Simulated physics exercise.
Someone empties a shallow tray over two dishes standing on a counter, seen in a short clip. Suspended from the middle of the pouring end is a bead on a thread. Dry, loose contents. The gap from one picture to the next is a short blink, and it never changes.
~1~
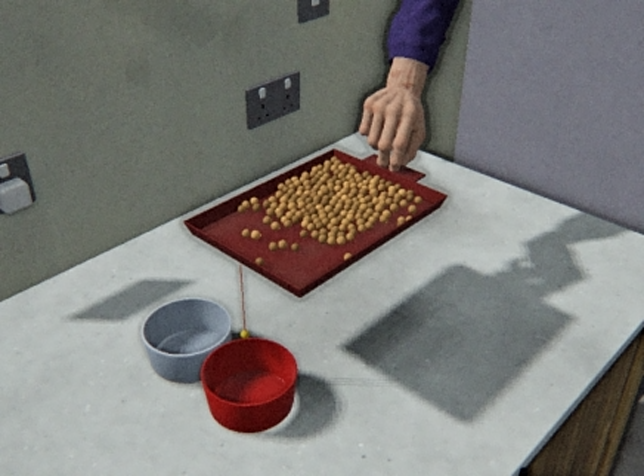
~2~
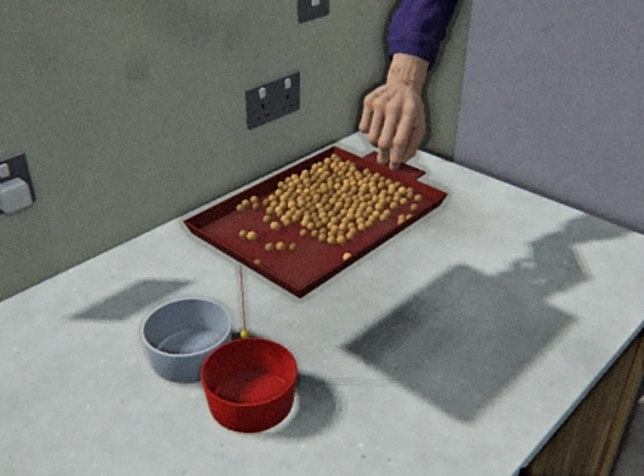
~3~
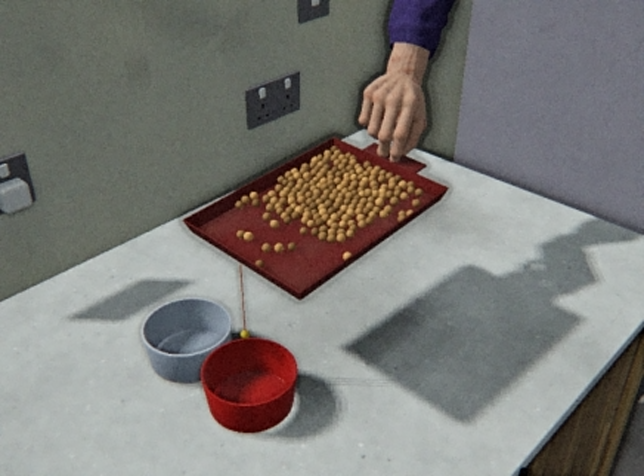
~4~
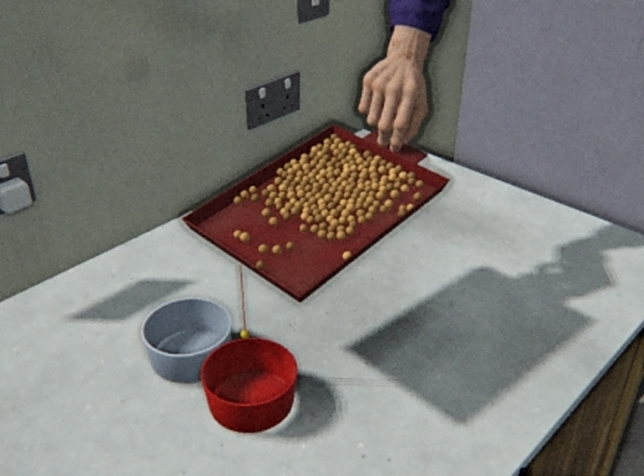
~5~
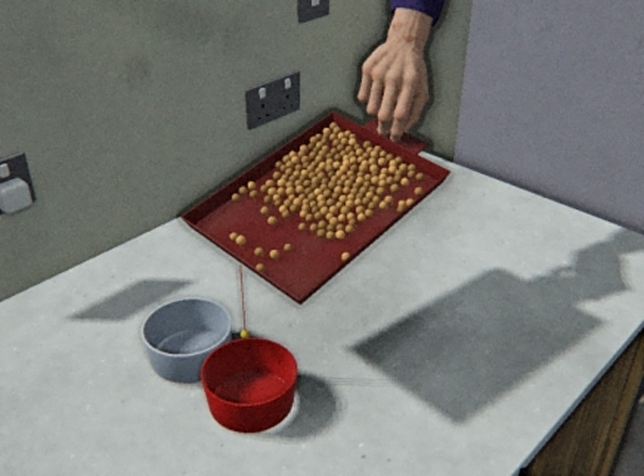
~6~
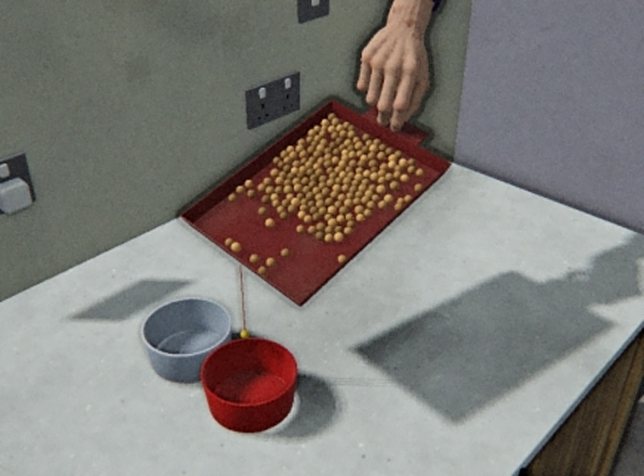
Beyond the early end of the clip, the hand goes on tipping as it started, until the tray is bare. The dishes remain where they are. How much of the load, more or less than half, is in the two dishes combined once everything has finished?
Most of the load is lost.
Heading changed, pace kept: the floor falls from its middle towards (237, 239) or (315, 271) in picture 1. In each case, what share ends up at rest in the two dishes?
Lab note: Case 1 near 80 %, case 2 near 20 %.
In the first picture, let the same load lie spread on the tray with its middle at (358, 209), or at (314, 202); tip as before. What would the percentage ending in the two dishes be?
In order, roughly 30 % and 30 %.
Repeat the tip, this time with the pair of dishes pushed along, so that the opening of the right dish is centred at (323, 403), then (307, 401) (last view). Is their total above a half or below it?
So that's a greater portion the first time round, a greater portion the second.
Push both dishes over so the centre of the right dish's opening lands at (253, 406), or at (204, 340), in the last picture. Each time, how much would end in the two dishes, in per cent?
In turn 60 and 0 in a hundred.
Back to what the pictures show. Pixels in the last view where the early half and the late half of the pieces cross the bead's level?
The opening part goes through (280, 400); what follows goes through (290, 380).
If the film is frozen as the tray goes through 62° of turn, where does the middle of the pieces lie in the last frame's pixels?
Close to (286, 354).
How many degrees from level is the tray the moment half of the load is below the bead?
The tilt is near 65° by then.
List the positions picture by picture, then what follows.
Corners of the pouring end (191, 221) and (300, 284), level; middle of the load (336, 199), round wooden beads; left dish (153, 360); right dish (214, 409); bead on its thread (245, 334), in the first picture.
Corners of the pouring end (191, 221) and (300, 285), level; middle of the load (336, 198), in the second picture.
Corners of the pouring end (190, 220) and (300, 287), tipped barely, lowest at the right corner; middle of the load (336, 193), in the third picture.
Corners of the pouring end (189, 218) and (300, 290), tipped a little, lowest at the right corner; middle of the load (336, 186), about a tenth on the move, in the fourth picture.
Corners of the pouring end (189, 216) and (299, 294), tipped a little, lowest at the right corner; middle of the load (335, 180), about a tenth on the move, in the fifth picture.
Corners of the pouring end (188, 215) and (299, 297), tipped clearly, lowest at the right corner; middle of the load (333, 177), almost all on the move; left dish (153, 360); right dish (214, 409), in the sixth picture.
Just after the last frame, tray tipped steeply; roughly a third on the tray; about a tenth in the right dish; roughly a third outside both; roughly a quarter in the air.
A moment on, tray tipped past a quarter turn; roughly a quarter in the right dish; just a few in the left dish; roughly two thirds outside both; just a few in the air.
Further on, tray tipped past a quarter turn; roughly a quarter in the right dish; just a few in the left dish; the larger part outside both.
When it is over, tray tipped past a quarter turn; roughly a quarter in the right dish; just a few in the left dish; the larger part outside both.
